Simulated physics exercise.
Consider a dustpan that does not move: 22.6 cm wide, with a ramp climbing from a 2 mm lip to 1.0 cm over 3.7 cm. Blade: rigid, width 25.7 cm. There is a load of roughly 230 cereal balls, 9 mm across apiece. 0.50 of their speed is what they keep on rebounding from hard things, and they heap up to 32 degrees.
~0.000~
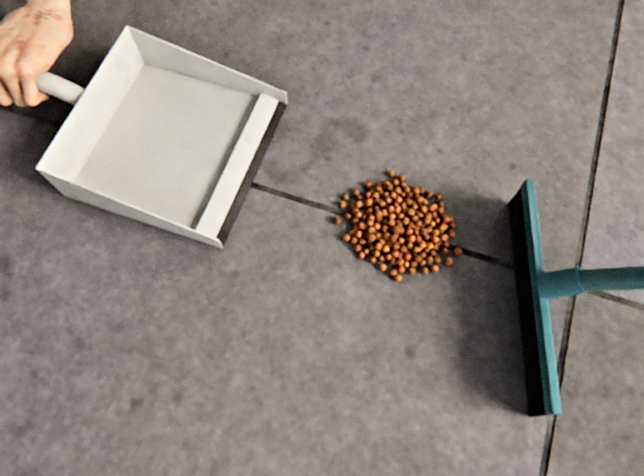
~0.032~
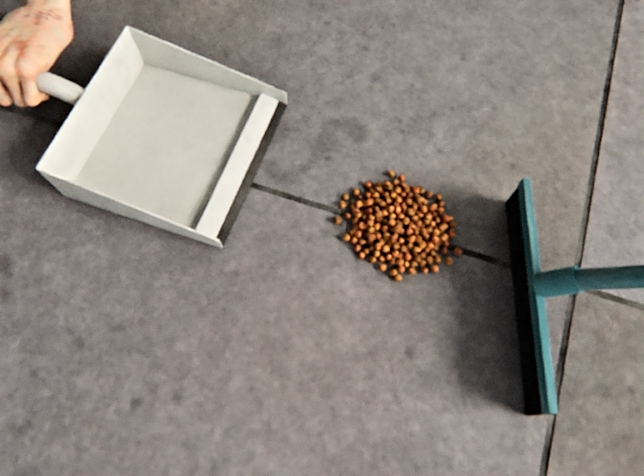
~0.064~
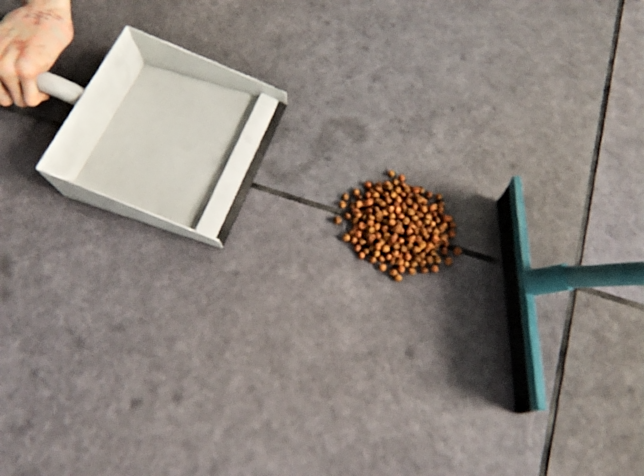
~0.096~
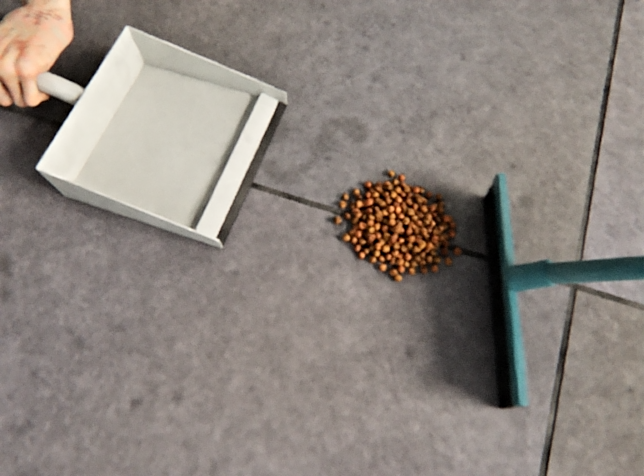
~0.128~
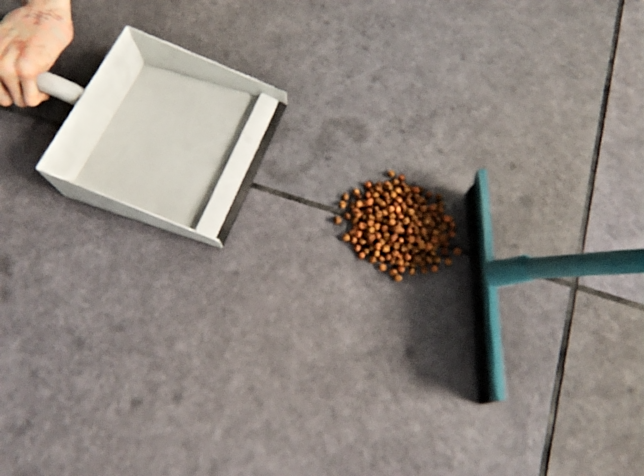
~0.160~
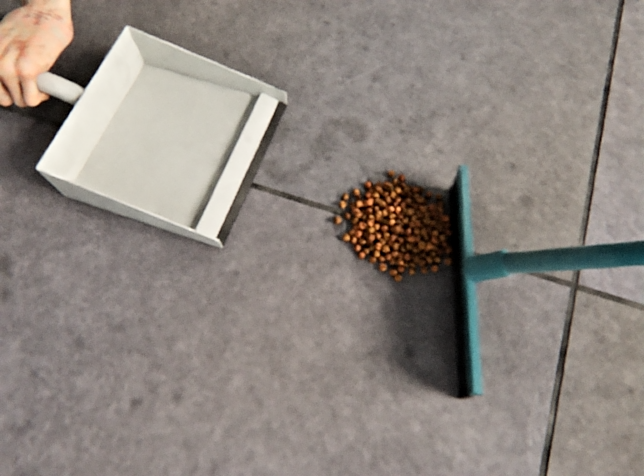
A teal squeegee-like blade on a long handle slid left across the gray tiles until it touched the edge of a pile of small brown balls, while a hand held a pale dustpan still.
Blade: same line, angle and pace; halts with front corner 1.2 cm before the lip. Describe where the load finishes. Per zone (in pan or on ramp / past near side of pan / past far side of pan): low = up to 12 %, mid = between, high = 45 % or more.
Pan - mid, near side - mid, far side - low.
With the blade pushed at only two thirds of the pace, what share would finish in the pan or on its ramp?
About 30 per cent.
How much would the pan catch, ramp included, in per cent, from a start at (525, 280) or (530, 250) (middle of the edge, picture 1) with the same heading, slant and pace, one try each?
30 and 20 per cent, roughly.
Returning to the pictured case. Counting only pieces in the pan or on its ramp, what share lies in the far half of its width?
I'd put it at around 30 per cent.
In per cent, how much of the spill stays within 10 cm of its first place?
5 percent, roughly.
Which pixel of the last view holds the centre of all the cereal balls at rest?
After settling, the middle sits near (243, 207).
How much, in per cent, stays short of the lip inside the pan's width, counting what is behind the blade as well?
That works out near 50 percent.
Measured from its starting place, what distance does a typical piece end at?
Roughly 22 centimetres.
After 0.33 s, middle of the blade 16 cm from the lip; 0 % over the lip, far side 0 %, near side 5 %.
After 0.45 s, middle of the blade 8 cm from the lip; 0 % over the lip, far side 0 %, near side 15 %.
After 0.70 s, middle of the blade 5 cm from the lip; 30 % over the lip, far side 0 %, near side 20 %.
By 1.1 s all is still; pan 30 %, near side 20 %, far side 0 %, in front of the lip or behind the blade 50 %.
